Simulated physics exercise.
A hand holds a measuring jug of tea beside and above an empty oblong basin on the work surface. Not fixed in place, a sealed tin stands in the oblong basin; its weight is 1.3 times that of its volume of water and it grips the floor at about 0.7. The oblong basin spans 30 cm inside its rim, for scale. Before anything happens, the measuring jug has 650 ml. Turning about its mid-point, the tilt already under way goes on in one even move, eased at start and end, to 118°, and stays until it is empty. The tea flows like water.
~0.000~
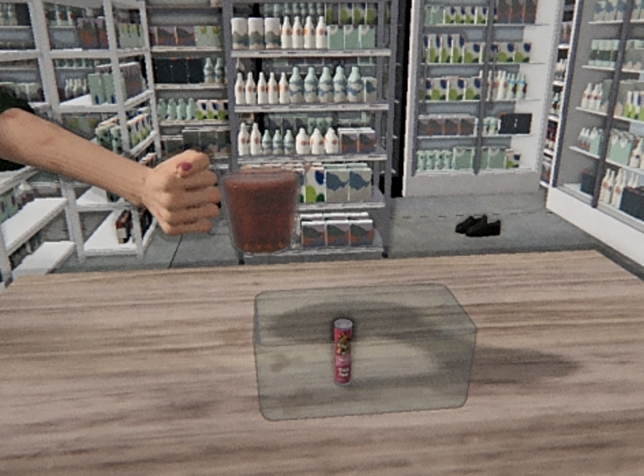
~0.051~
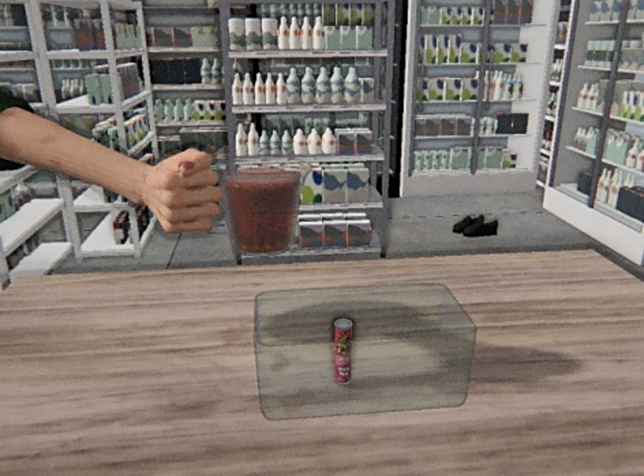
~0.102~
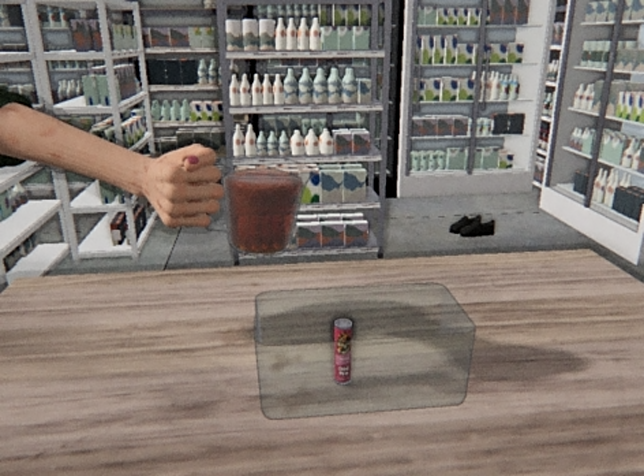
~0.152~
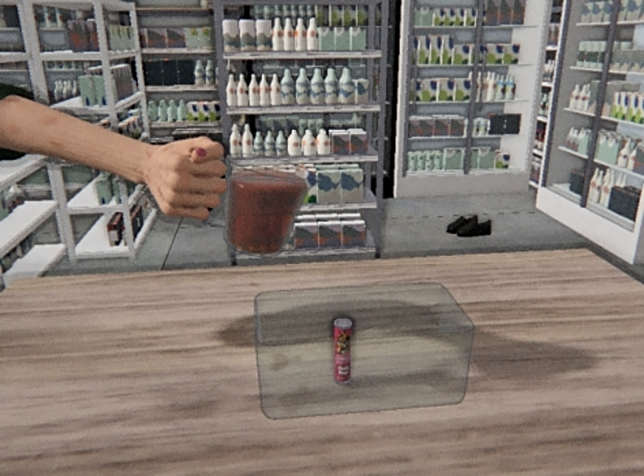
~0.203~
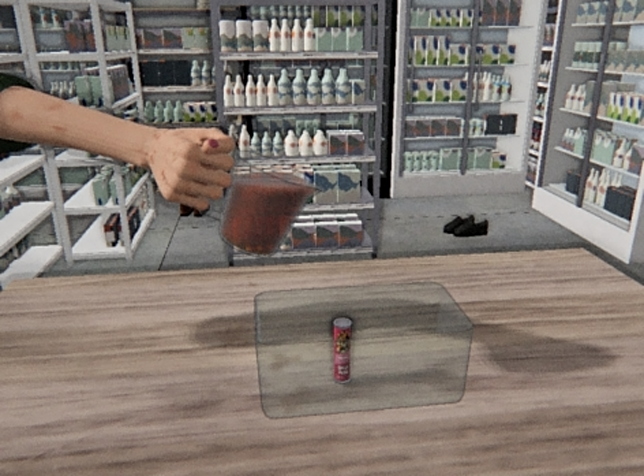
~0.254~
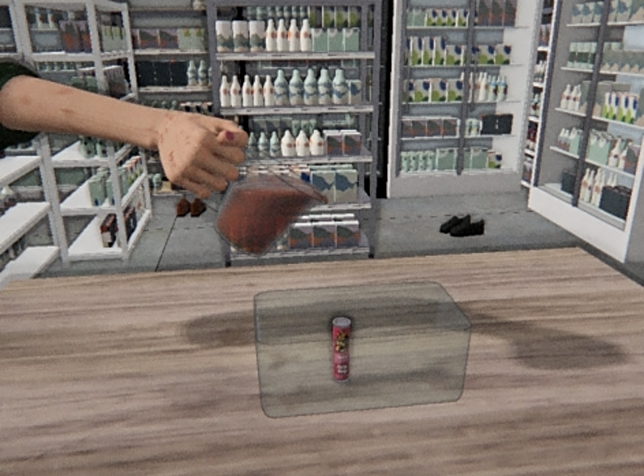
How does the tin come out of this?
It ends up knocked down.
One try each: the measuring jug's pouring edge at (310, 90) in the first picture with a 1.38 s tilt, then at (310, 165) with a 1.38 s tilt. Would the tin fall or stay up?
Trial 1 - tin stays standing; trial 2 - tin stays standing.
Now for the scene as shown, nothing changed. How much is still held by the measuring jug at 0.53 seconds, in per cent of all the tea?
About 38 percent.
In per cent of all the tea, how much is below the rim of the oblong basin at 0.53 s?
28 %, roughly.
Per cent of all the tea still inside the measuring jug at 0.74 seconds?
2 per cent or so.
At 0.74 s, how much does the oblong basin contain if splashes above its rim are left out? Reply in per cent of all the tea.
Some 88 percent.
After 0.53 s the tilt is 105° and 39 per cent is still to pour; the tin stands where it began.
After 0.74 s the tilt is 118° and 2 per cent is still to pour; the tin stands where it began.
After 0.95 s the tilt is 118° and 0 per cent is still to pour; the tin leans 28°.
After 1.18 s the tilt is 118° and 0 per cent is still to pour; the tin lies on its side.
In the end the tin lies on its side.
